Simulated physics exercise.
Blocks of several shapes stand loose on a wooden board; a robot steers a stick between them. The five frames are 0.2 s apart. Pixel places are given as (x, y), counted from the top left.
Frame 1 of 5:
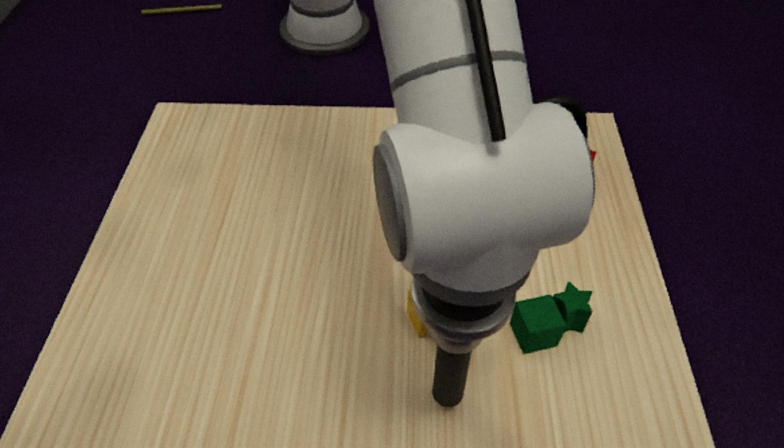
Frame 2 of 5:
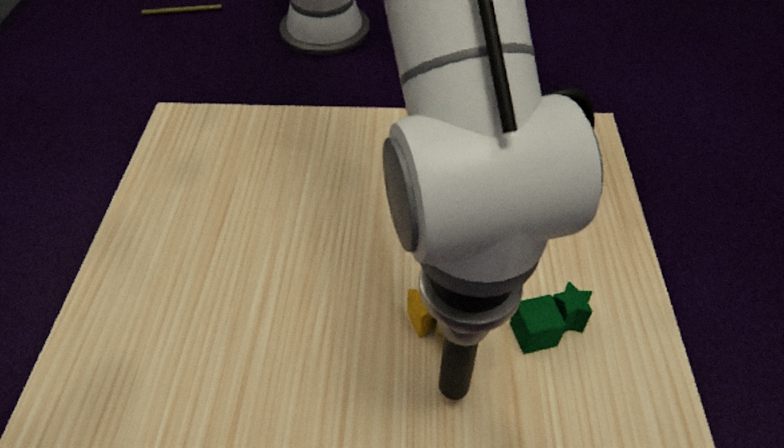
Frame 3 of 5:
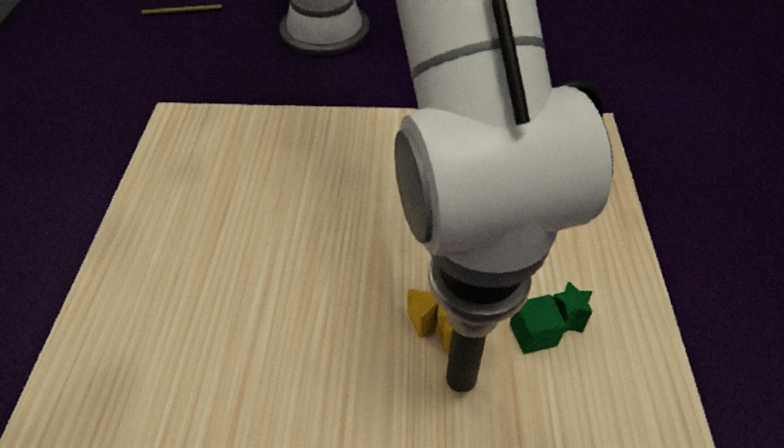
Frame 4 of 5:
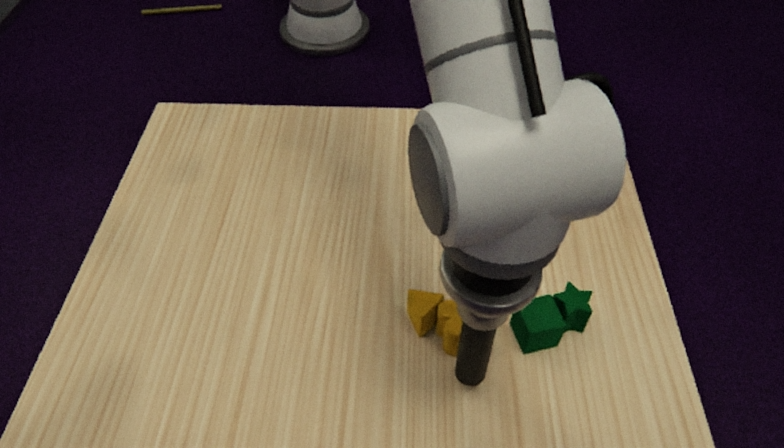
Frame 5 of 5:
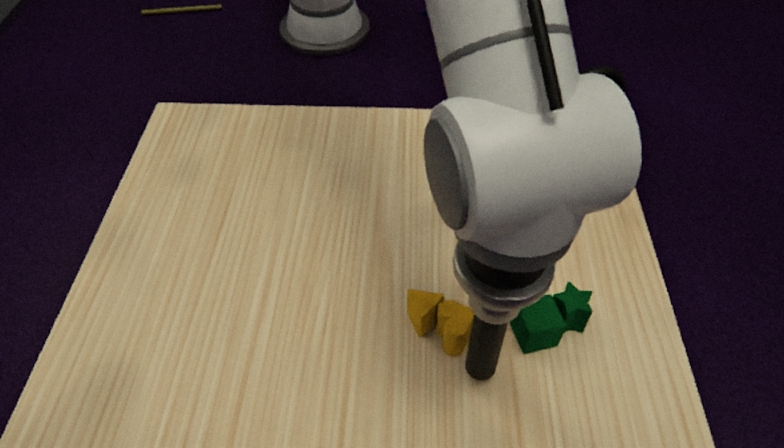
The video shows a white robot arm moving a dark stick slightly right and away from the viewer over a wooden board, gradually revealing yellow blocks behind it, while the green square and star-shaped blocks stay still.
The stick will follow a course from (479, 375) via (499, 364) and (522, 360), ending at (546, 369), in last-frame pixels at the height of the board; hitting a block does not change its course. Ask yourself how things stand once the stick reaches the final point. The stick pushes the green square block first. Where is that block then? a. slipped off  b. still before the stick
The correct letter is a.
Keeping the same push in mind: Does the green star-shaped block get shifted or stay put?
It is no longer where it was.
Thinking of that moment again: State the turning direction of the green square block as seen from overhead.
It is turned anticlockwise.
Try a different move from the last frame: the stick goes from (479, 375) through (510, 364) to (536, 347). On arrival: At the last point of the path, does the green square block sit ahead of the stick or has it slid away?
The stick pushes it to the end.
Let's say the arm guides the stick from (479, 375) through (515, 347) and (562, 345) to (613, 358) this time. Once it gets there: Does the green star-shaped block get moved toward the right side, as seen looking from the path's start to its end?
Answer: No.
The first path, step by step. Halfway along, stick (513, 352); nothing pushed yet.
At the end, stick (549, 361); yellow heart block not moved; green square block (554, 316), turned 45° anticlockwise; green star-shaped block (579, 291).
